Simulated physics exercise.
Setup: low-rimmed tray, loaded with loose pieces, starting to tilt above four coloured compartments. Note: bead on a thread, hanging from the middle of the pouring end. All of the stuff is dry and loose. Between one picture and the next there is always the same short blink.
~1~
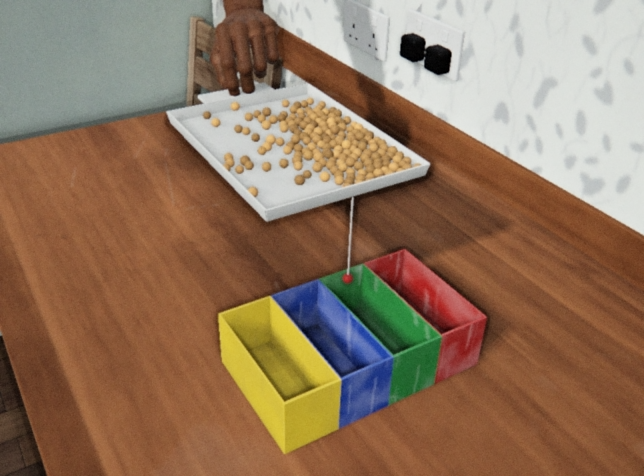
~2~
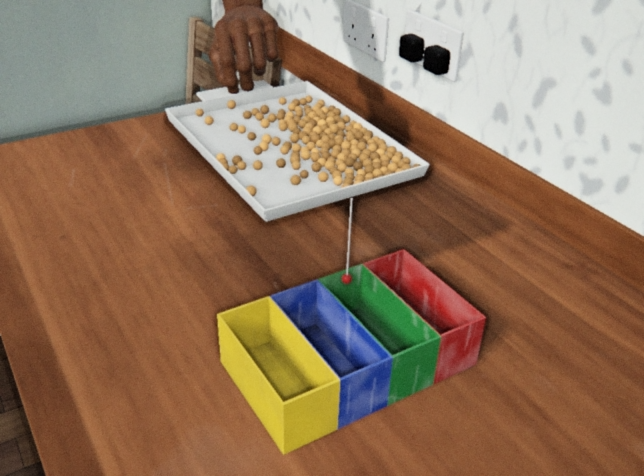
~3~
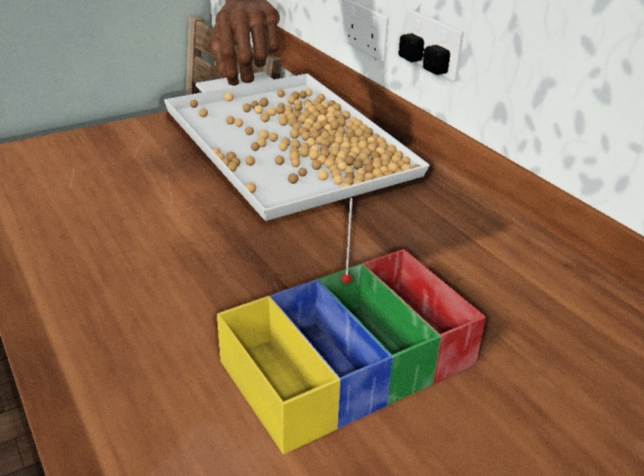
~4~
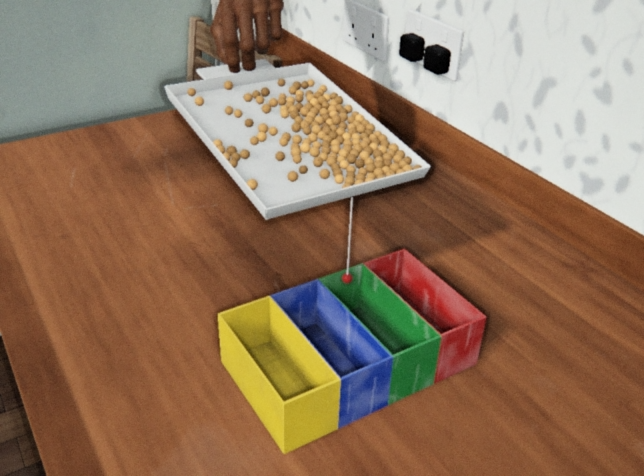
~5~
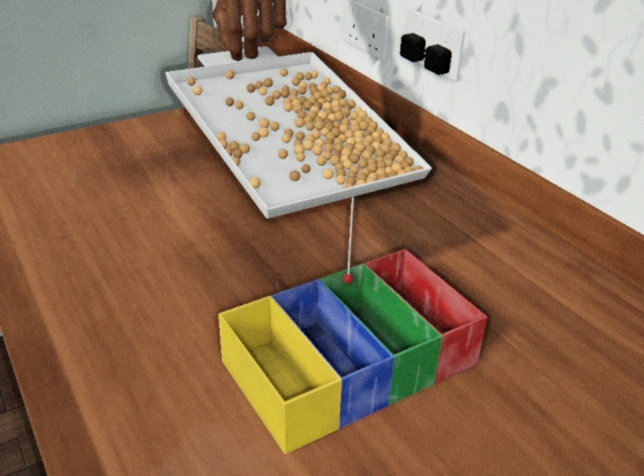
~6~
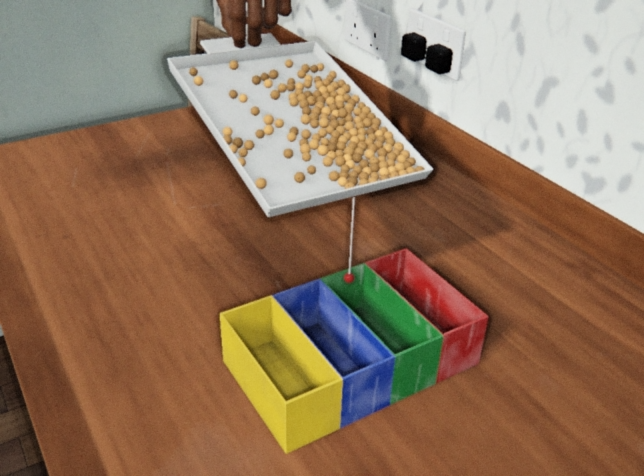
A hand raised the far end of a white tray of round wooden beads above yellow, blue, green and red compartments, tilting it gradually as some beads shifted and then more began moving.
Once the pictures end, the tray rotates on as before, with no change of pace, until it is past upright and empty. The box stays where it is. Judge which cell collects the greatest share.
I would say the red one.
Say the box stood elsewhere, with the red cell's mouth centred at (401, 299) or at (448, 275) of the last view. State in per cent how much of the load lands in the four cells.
Around 60 then around 100 per cent.
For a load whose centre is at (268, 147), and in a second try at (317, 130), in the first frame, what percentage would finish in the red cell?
First case around 50 %, second case around 50 %.
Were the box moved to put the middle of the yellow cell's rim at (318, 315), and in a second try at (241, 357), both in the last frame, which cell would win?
Try 1 - the green one; try 2 - the red cell.
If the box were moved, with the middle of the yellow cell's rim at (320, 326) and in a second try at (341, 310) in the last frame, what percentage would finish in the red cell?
Around 20 and around 0 per cent, in that order.
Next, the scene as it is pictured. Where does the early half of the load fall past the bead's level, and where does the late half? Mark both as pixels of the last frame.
It goes through near (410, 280) first, then near (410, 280).
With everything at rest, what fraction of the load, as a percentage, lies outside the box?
Close to 10 percent, I reckon.
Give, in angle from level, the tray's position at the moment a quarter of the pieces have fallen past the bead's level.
Roughly 70 degrees from level.
Soon after the last picture, tray tipped steeply; most on the tray; a stray few in the red cell; a stray few in the green cell; a stray few in the yellow cell; a small part falling or outside the box.
A little later, tray tipped right over; a small part on the tray; about a third in the red cell; about a quarter in the green cell; a small part in the blue cell; a stray few in the yellow cell; about a quarter falling or outside the box.
Later still, tray tipped past a quarter turn; about half in the red cell; about a quarter in the green cell; a small part in the blue cell; a stray few in the yellow cell; a small part falling or outside the box.
By the end, tray tipped past a quarter turn; about half in the red cell; about a quarter in the green cell; a small part in the blue cell; a stray few in the yellow cell; a small part outside the box.
